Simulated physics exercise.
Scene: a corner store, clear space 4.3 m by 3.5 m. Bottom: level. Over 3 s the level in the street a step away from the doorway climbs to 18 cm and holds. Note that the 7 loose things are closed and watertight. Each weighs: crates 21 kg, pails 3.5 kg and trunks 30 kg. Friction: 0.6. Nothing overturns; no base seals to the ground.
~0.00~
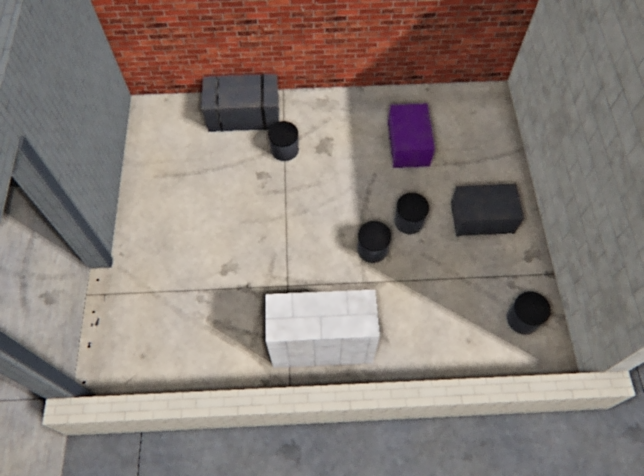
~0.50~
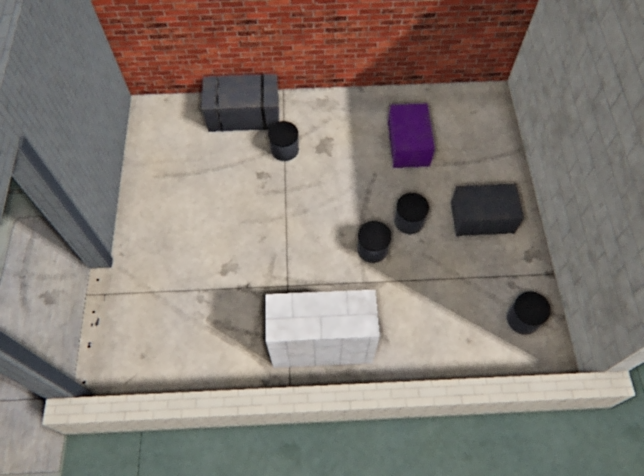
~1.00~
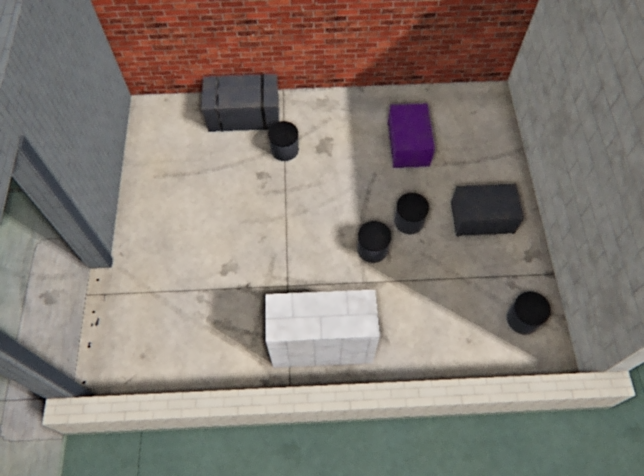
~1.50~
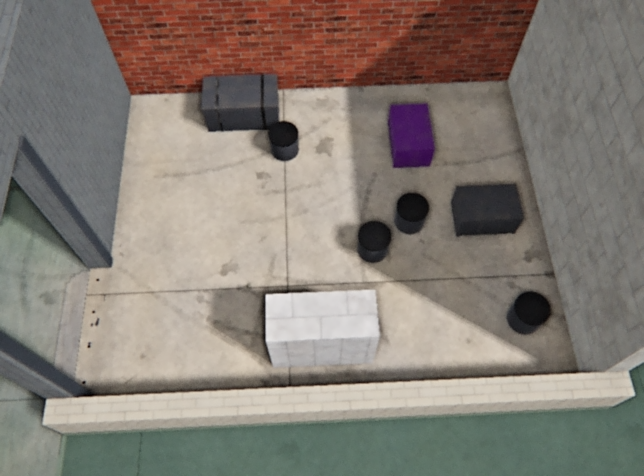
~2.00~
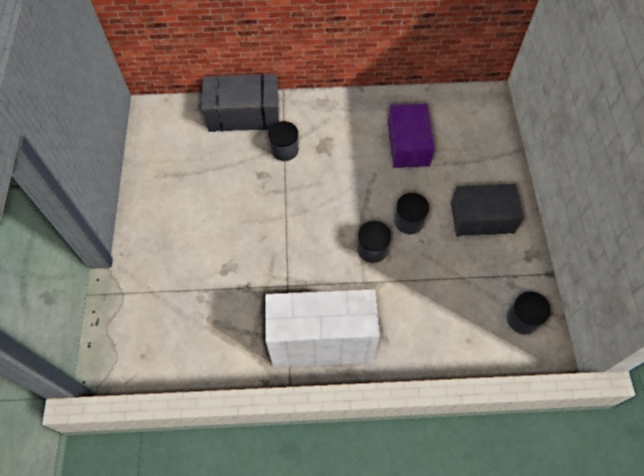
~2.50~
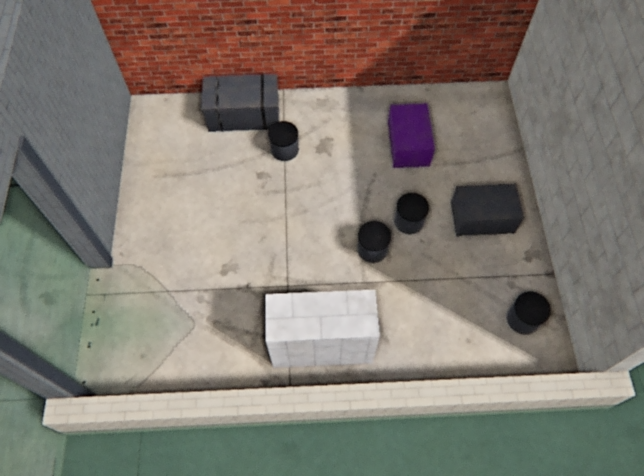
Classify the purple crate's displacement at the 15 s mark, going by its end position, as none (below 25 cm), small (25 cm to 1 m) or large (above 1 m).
Small.
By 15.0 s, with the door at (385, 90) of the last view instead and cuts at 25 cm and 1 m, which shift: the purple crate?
In that case the purple crate would have gone a great distance.
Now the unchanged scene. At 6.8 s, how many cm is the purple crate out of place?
Around 0 cm from the start by that time.
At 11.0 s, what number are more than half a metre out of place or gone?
At that time I count 4.
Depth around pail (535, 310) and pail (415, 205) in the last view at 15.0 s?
Depths: Near 15 cm, then near 14 cm.
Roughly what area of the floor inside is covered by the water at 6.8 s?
About 12 m2 is covered.
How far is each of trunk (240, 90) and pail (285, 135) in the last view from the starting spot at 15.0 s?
Respectively 50 and 200 centimetres.
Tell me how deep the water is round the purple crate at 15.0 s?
I'd put it at about 14 cm.
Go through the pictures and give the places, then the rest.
The first frame shows the purple crate at (412, 127), on the bottom; water covers 0.0 m2; 0 of 7 have shifted.
The second frame shows the purple crate at (412, 127) rests on the ground; water covers 0.0 m2; 0 of 7 have shifted.
The third frame shows the purple crate at (412, 127), on the bottom; water covers 0.0 m2; 0 of 7 have shifted.
The fourth frame shows the purple crate at (412, 127), on the bottom; water covers 0.0 m2; 0 of 7 have shifted.
The fifth frame shows the purple crate at (412, 127), on the bottom; water covers 0.1 m2; 0 of 7 have shifted.
The sixth frame shows the purple crate at (412, 127), on the bottom; 0.7 m2 under water; 0 of 7 have shifted.
After 3.5 s the purple crate is near (412, 127), 0.0 m from its start, aground; 0 afloat.
After 6.8 s the purple crate is near (412, 127), 0.0 m from its start, aground; 3 afloat.
After 11.0 s the purple crate is near (415, 98), 0.4 m from its start, afloat; 6 afloat.
After 15.0 s the purple crate is near (475, 132), 0.6 m from its start, afloat; 6 afloat.
